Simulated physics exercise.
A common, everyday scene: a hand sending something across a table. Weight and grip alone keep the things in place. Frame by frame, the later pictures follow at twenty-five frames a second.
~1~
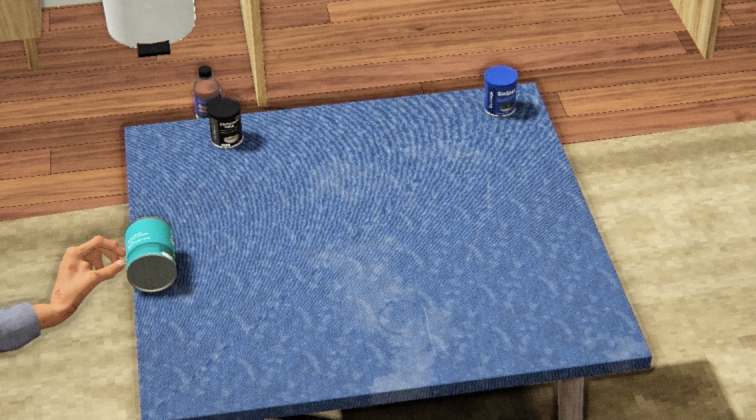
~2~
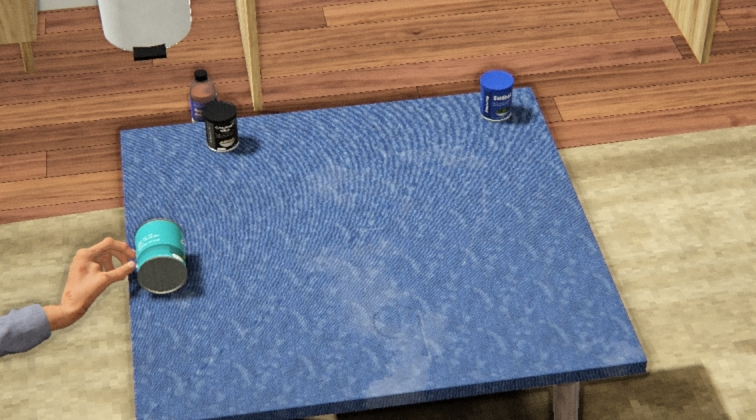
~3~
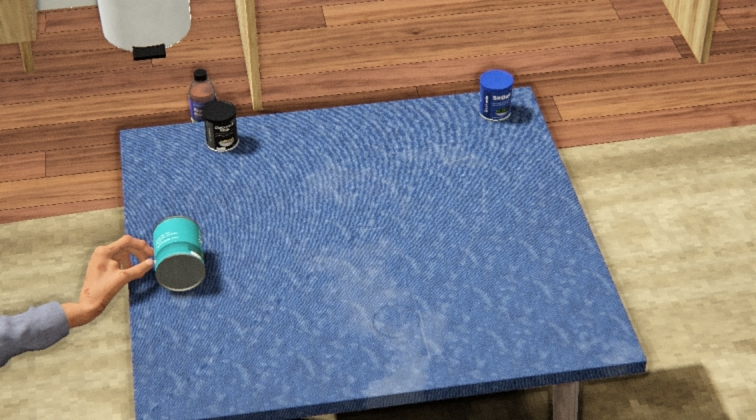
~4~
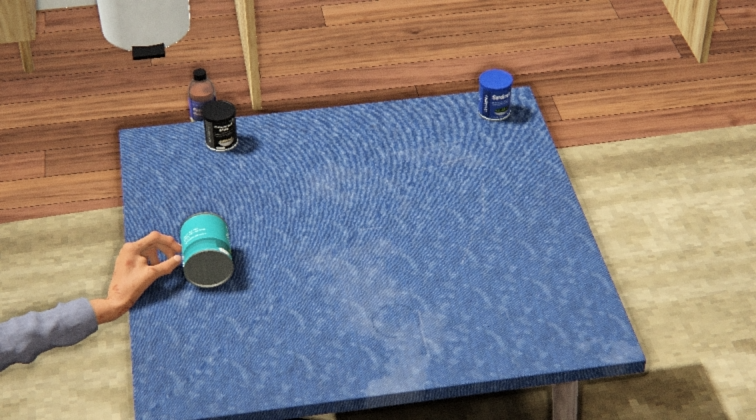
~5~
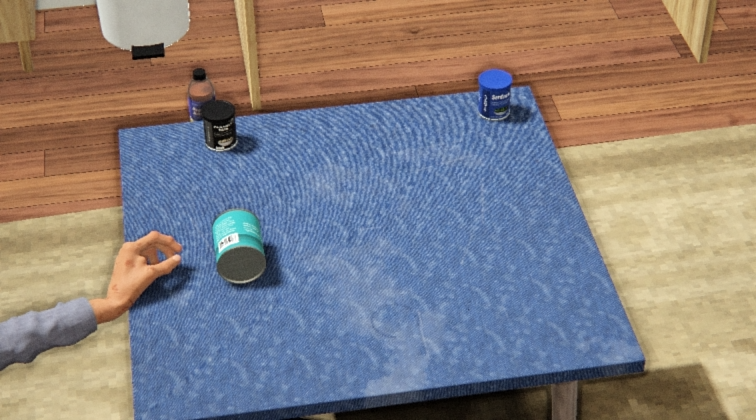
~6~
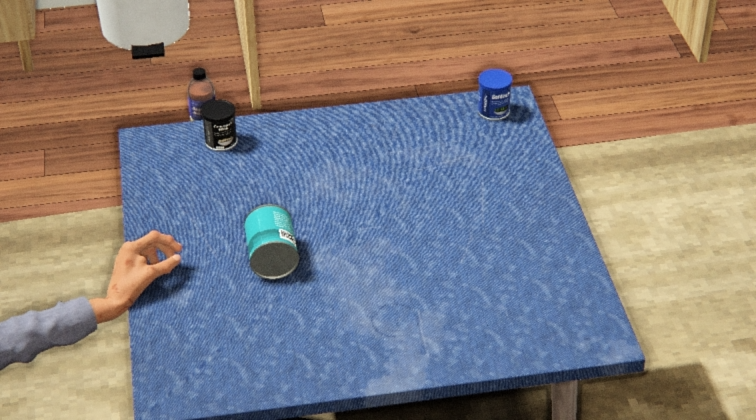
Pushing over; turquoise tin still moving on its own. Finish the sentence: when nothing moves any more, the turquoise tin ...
... is no longer on the table.
Then, 0.40 s past the last view, turquoise tin displaced well along near (572, 207).
Then, 0.90 s past the last view, turquoise tin now off the table.
Finally, off the table, turquoise tin.
